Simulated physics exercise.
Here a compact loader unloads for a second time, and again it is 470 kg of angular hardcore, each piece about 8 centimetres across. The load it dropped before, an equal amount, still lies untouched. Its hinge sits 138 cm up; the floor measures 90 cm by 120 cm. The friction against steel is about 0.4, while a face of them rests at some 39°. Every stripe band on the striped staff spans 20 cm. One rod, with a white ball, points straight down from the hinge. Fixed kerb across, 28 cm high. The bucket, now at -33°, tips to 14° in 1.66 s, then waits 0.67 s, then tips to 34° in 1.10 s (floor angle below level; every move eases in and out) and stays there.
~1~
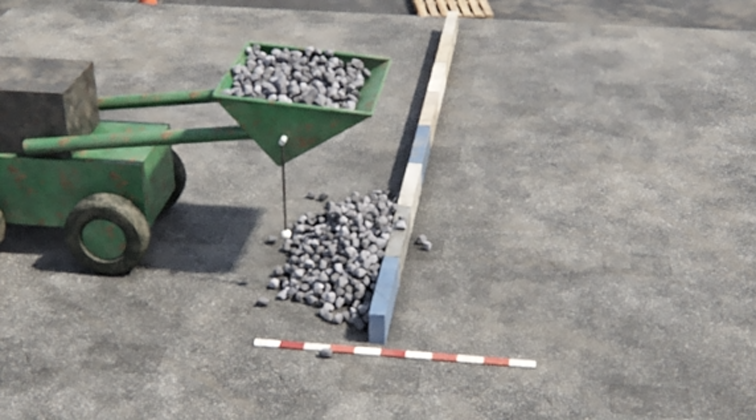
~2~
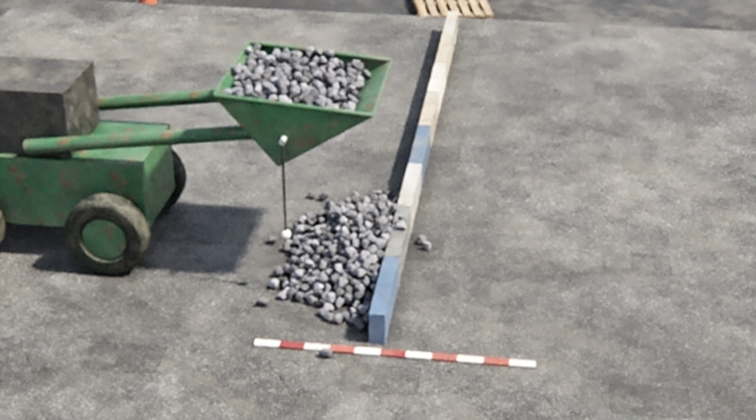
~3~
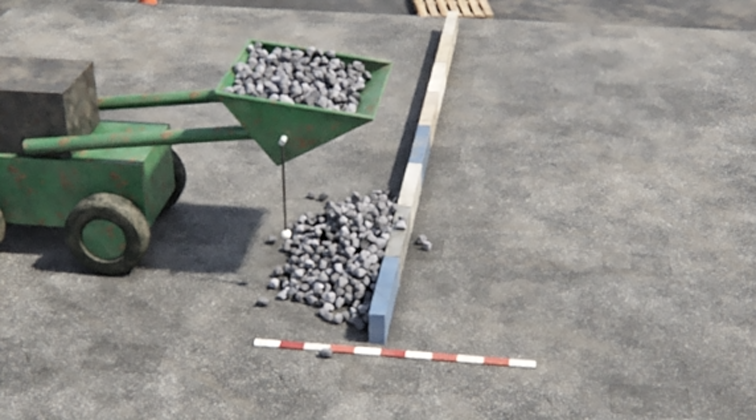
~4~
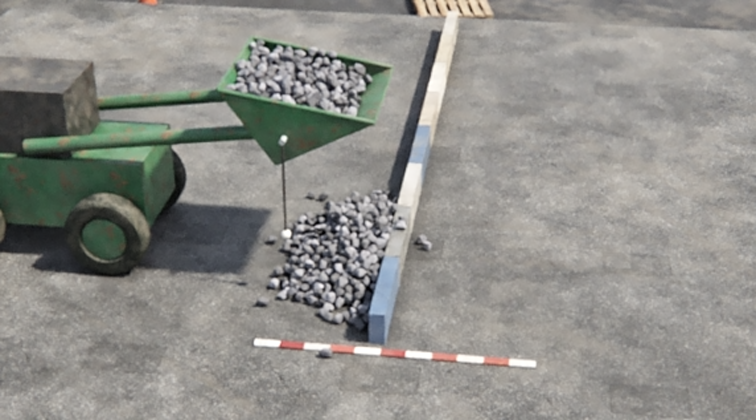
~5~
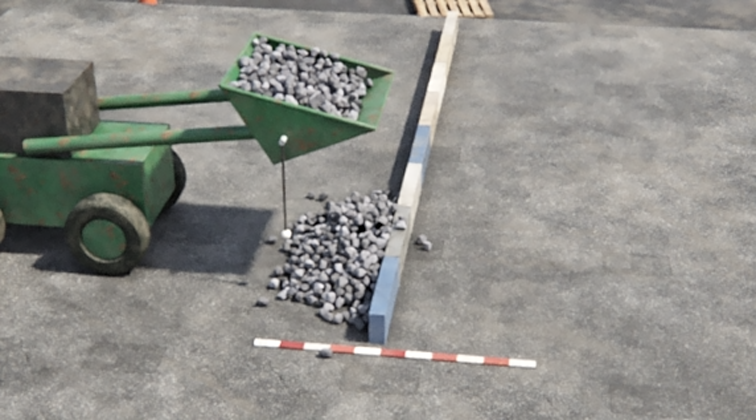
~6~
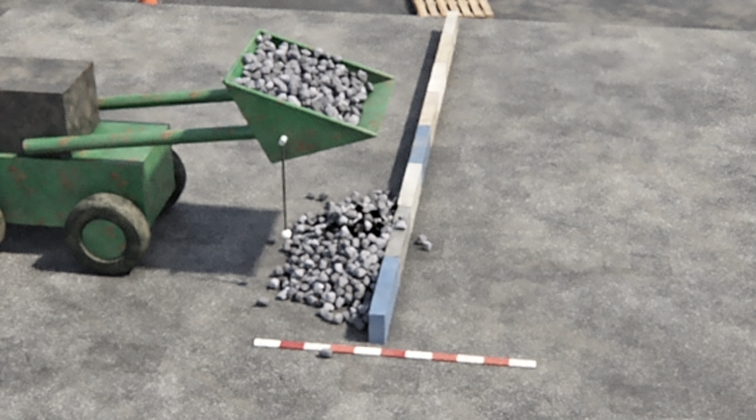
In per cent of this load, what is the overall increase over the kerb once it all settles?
66 out of 100, about.
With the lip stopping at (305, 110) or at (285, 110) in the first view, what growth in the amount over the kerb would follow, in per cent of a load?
About 0 per cent for the first, 0 per cent for the second.
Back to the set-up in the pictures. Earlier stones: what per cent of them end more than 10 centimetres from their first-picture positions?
Roughly 0 % of them.
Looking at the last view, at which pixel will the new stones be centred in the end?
(421, 247).
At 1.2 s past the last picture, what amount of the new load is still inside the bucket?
100 % still inside.
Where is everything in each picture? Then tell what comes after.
The bucket is at -33°, its lip at (372, 115); the top of the load is at (285, 60). The earlier load is highest near (357, 217), 36 cm above ground level, 100 % on this side of the kerb, in the first frame.
Lip at (372, 116), floor tilted -32°, highest stones at (286, 60), in the second frame.
The bucket is at -30°, its lip at (373, 119); the top of the load is at (282, 58), in the third frame.
The bucket is at -27°, its lip at (374, 123); the top of the load is at (274, 53), in the fourth frame.
Lip at (376, 129), floor tilted -23°, highest stones at (270, 51), in the fifth frame.
The bucket is at -19°, its lip at (377, 136); the top of the load is at (269, 49), in the sixth frame.
Then, 0.6 s after the last picture the floor is at 7°; in per cent of one load, 100 in the bucket, 100 on this side of the kerb; the foremost stones are at (400, 232).
Then, 1.2 s after the last picture the floor is at 14°; in per cent of one load, 98 in the bucket, 102 on this side of the kerb; the foremost stones are at (404, 203).
Then, 3.3 s after the last picture the floor is at 34°; in per cent of one load, 11 in the bucket, 146 on this side of the kerb, 43 over the kerb; the foremost stones are at (496, 261).
Then, 6.0 s after the last picture the floor is at 34°; in per cent of one load, 0 in the bucket, 134 on this side of the kerb, 67 over the kerb; the foremost stones are at (516, 259). Net gain over the kerb, 66.
